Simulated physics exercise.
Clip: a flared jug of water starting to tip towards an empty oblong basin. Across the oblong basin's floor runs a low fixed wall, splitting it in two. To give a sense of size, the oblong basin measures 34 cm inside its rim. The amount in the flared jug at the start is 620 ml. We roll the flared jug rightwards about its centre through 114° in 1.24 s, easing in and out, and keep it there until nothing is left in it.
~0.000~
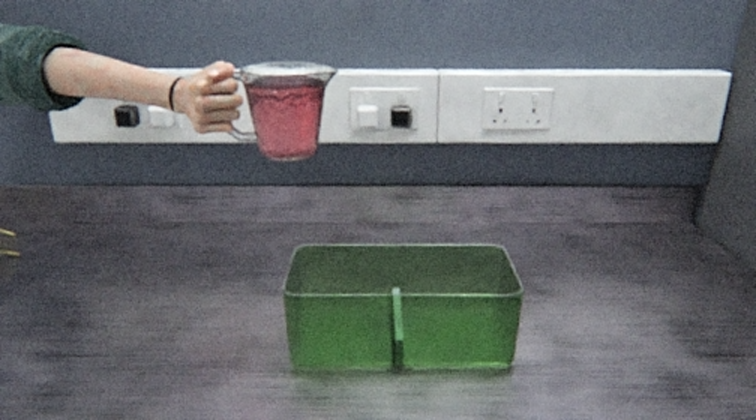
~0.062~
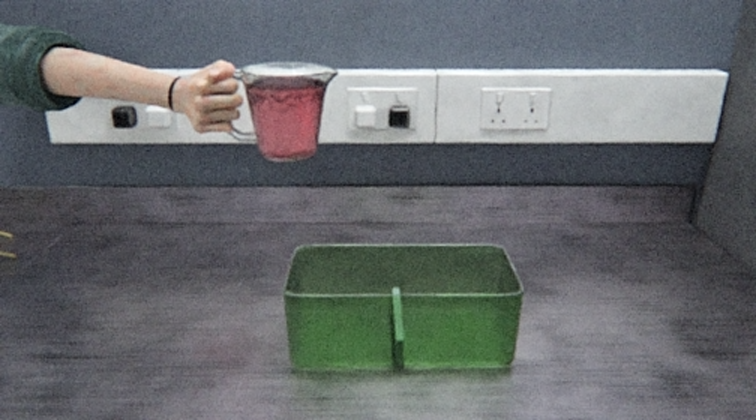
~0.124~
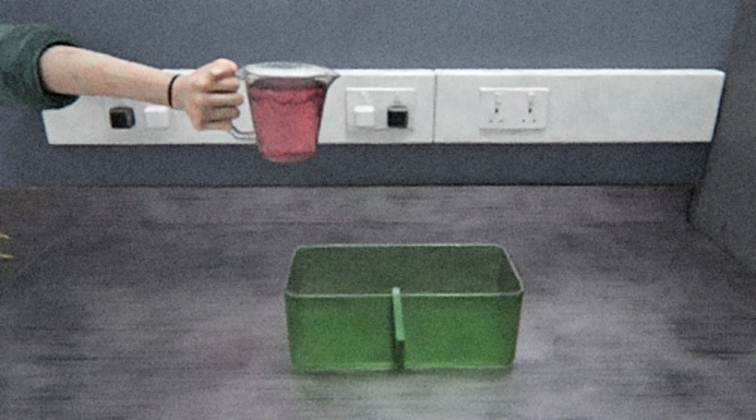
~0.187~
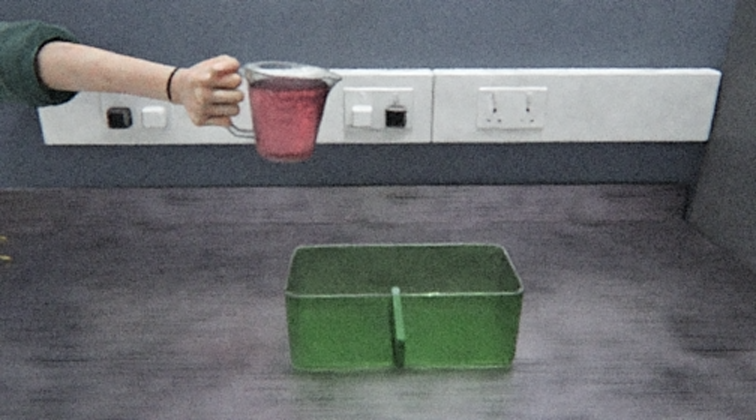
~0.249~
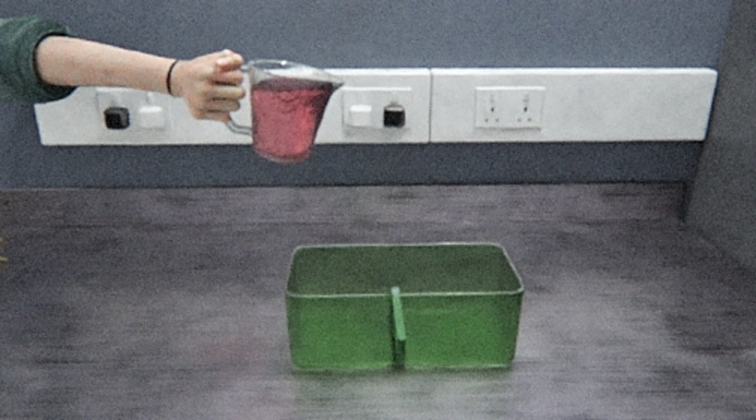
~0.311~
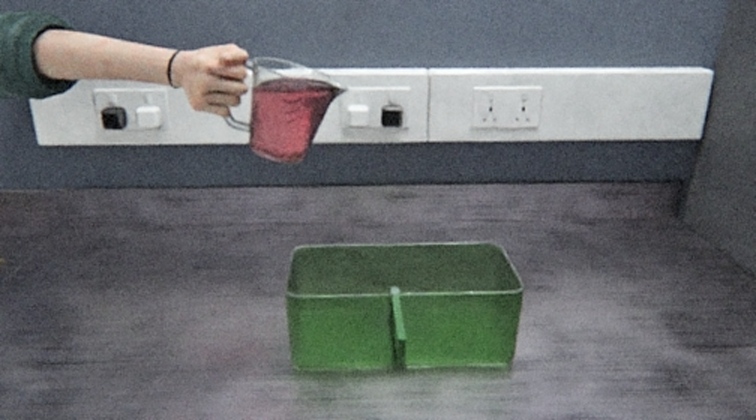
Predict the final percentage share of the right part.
Right part: About 59 %.
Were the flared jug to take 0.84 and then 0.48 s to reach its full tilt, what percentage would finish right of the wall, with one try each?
Result: 45 per cent, then 30 per cent.
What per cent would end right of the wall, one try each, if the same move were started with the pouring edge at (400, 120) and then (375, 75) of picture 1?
Try 1: 95 %; try 2: 90 %.
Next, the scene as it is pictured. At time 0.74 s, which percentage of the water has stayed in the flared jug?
Near 62 in a hundred.
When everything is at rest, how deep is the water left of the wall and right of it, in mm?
On the left it stands about 10 mm, on the right about 14 mm.
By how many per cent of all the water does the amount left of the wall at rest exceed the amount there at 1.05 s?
Around 22 in a hundred.
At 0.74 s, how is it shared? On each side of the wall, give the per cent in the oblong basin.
1 per cent left and 8 right, roughly.
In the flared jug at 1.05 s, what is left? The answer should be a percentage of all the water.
8 %.
After 0.74 s the tilt is 74° and 63 per cent is still to pour, 1 is left of the wall and 8 right of it.
After 1.05 s the tilt is 108° and 8 per cent is still to pour, 16 is left of the wall and 54 right of it.
After 1.38 s the tilt is 114° and 0 per cent is still to pour, 39 is left of the wall and 59 right of it.
After 1.74 s the tilt is 114° and 0 per cent is still to pour, 38 is left of the wall and 59 right of it.
In the end 38 per cent lies left of the wall, 59 right of it and 2 outside.
